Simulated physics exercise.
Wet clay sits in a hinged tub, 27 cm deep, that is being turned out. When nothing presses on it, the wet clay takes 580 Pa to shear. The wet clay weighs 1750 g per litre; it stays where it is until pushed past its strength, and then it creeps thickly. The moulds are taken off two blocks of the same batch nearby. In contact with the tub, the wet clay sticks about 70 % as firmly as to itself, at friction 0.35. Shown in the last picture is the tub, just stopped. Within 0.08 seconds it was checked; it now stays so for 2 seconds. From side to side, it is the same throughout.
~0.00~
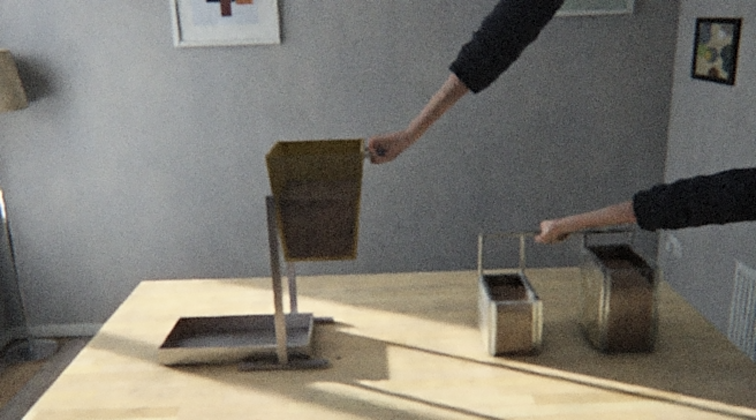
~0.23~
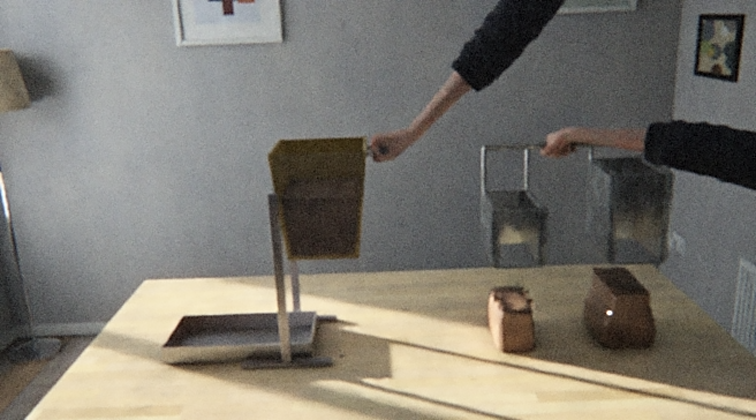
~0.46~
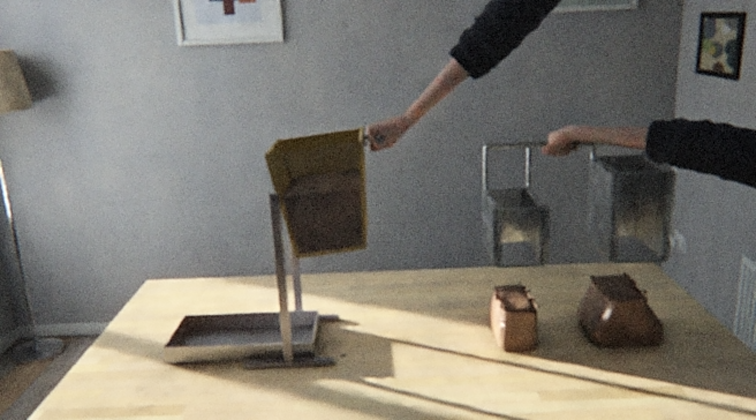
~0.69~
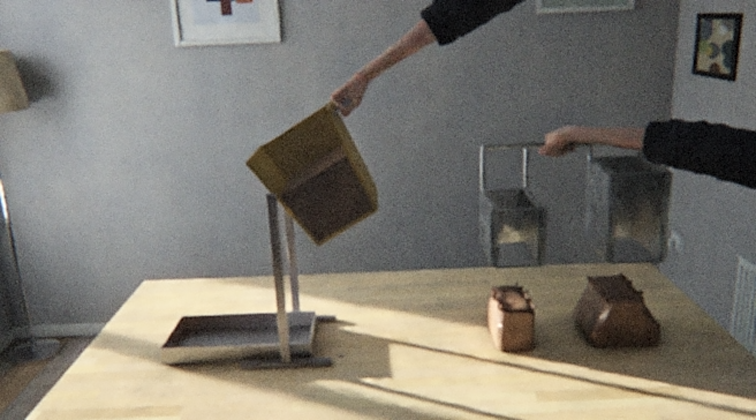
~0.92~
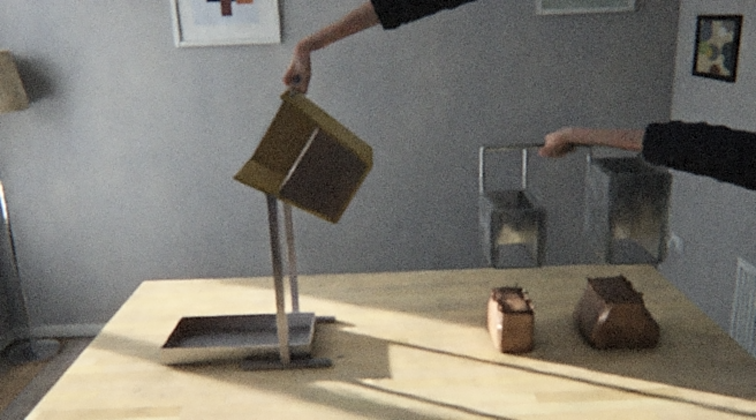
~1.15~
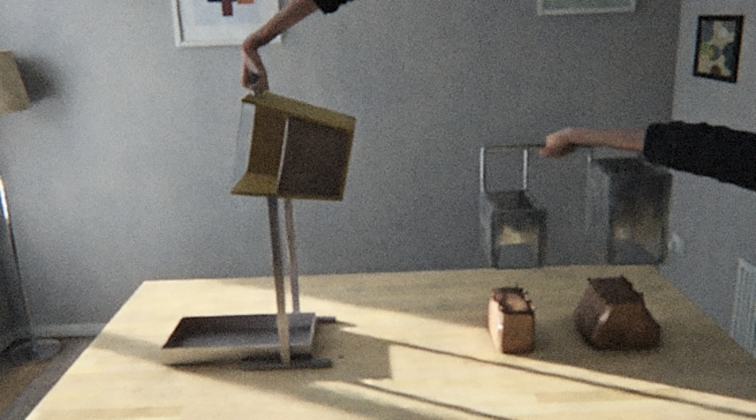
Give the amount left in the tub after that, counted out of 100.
100 %.
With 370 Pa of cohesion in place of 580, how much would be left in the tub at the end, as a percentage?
In that case close to 100 in a hundred.
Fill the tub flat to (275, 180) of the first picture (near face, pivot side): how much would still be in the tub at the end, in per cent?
I'd guess around 100 in a hundred.
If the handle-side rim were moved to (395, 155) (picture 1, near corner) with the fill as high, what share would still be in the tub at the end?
The tub would end up holding some 100 % of it.
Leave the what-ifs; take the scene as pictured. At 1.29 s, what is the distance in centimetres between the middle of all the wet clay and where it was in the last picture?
Close to 0 centimetres.
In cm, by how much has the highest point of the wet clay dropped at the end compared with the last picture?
1 cm.
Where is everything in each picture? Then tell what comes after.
The first frame shows handle-side rim at (360, 154), tilt 0 degrees; highest point of the wet clay at (344, 198); test blocks 13 cm, 20 cm high (left to right).
The second frame shows handle-side rim at (362, 152), tilt 0 degrees; highest point of the wet clay at (347, 196); test blocks 13 cm, 17 cm high (left to right).
The third frame shows handle-side rim at (358, 142), tilt 6 degrees; highest point of the wet clay at (355, 188); test blocks 13 cm, 14 cm high (left to right).
The fourth frame shows handle-side rim at (325, 113), tilt 30 degrees; highest point of the wet clay at (342, 157); test blocks 13 cm, 14 cm high (left to right).
The fifth frame shows handle-side rim at (280, 99), tilt 56 degrees; highest point of the wet clay at (321, 131); test blocks 13 cm, 14 cm high (left to right).
The sixth frame shows handle-side rim at (242, 102), tilt 78 degrees; highest point of the wet clay at (287, 119); test blocks 13 cm, 14 cm high (left to right).
By 1.29 s, the tub is at 78 degrees and holds 100 %.
By 1.46 s, the tub is at 78 degrees and holds 100 %.
By 1.63 s, the tub is at 78 degrees and holds 100 %.
By 1.80 s, the tub is at 78 degrees and holds 100 %.
By 3.15 s, at the end, the tub is at 78 degrees and holds 100 %.
